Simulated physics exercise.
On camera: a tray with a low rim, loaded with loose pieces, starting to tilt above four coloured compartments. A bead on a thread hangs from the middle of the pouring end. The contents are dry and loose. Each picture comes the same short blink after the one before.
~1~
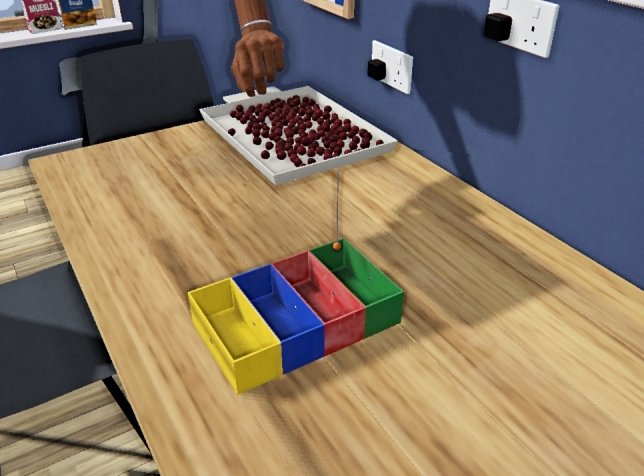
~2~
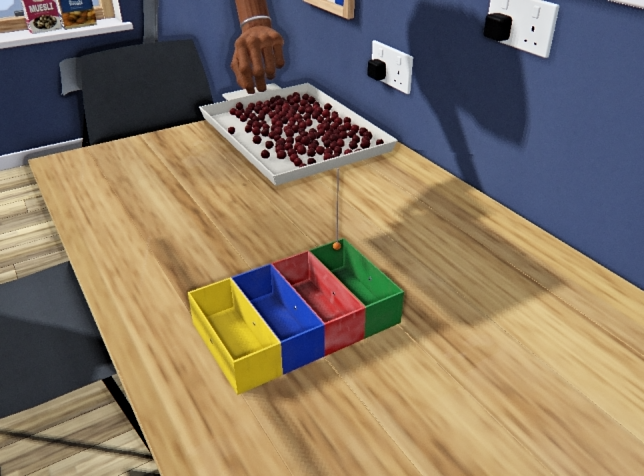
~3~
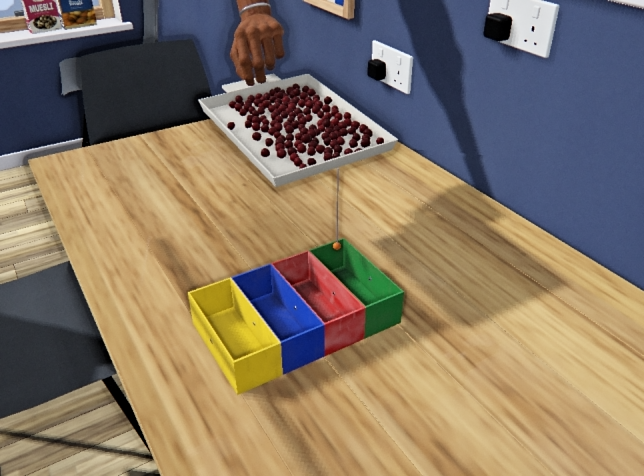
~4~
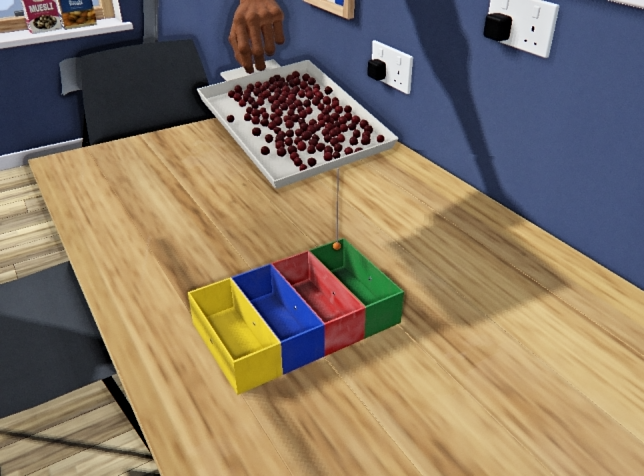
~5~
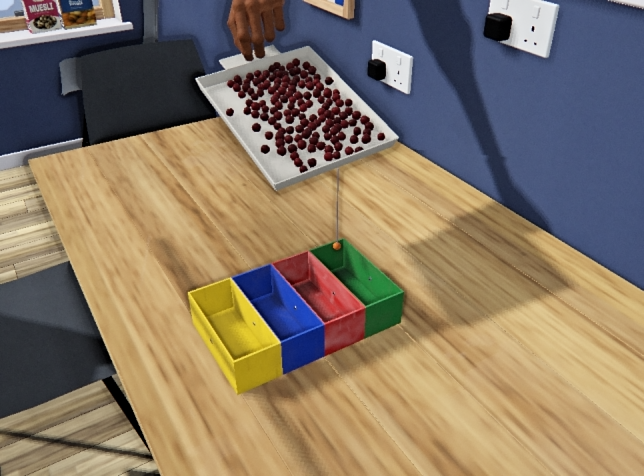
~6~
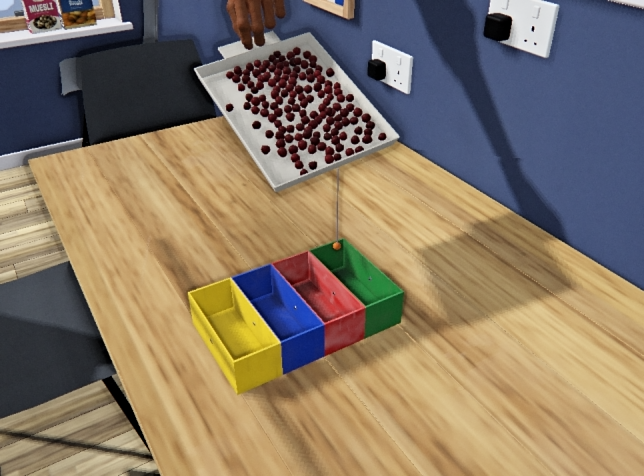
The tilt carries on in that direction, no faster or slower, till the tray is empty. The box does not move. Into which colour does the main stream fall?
The red cell gets the most.
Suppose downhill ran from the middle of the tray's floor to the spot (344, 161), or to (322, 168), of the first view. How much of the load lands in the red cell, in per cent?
The first gives 20 %, the second 40 %.
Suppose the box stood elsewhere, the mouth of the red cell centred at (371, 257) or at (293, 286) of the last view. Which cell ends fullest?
The first try: The yellow one. The second: Red.
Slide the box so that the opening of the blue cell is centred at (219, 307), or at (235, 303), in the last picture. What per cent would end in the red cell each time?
In turn 20 and 50 in a hundred.
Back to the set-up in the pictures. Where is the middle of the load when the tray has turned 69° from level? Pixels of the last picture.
At about (304, 153).
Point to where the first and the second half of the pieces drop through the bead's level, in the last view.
First near (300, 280), later near (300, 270).
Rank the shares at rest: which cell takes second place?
Second comes the blue cell.
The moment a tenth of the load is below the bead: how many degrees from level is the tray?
Roughly 80°.
Soon after the last picture, tray tipped steeply; nearly all on the tray; a stray few in the blue cell; a stray few in the red cell; a small part falling or outside the box.
A little later, tray tipped past a quarter turn; a small part on the tray; about a third in the red cell; about a quarter in the blue cell; a small part in the green cell; a stray few in the yellow cell; about a quarter falling or outside the box.
Later still, tray tipped past a quarter turn; about half in the red cell; about a third in the blue cell; a small part in the green cell; a stray few in the yellow cell; a stray few falling or outside the box.
At rest, tray tipped past a quarter turn; about half in the red cell; about a third in the blue cell; a small part in the green cell; a stray few in the yellow cell; a stray few outside the box.
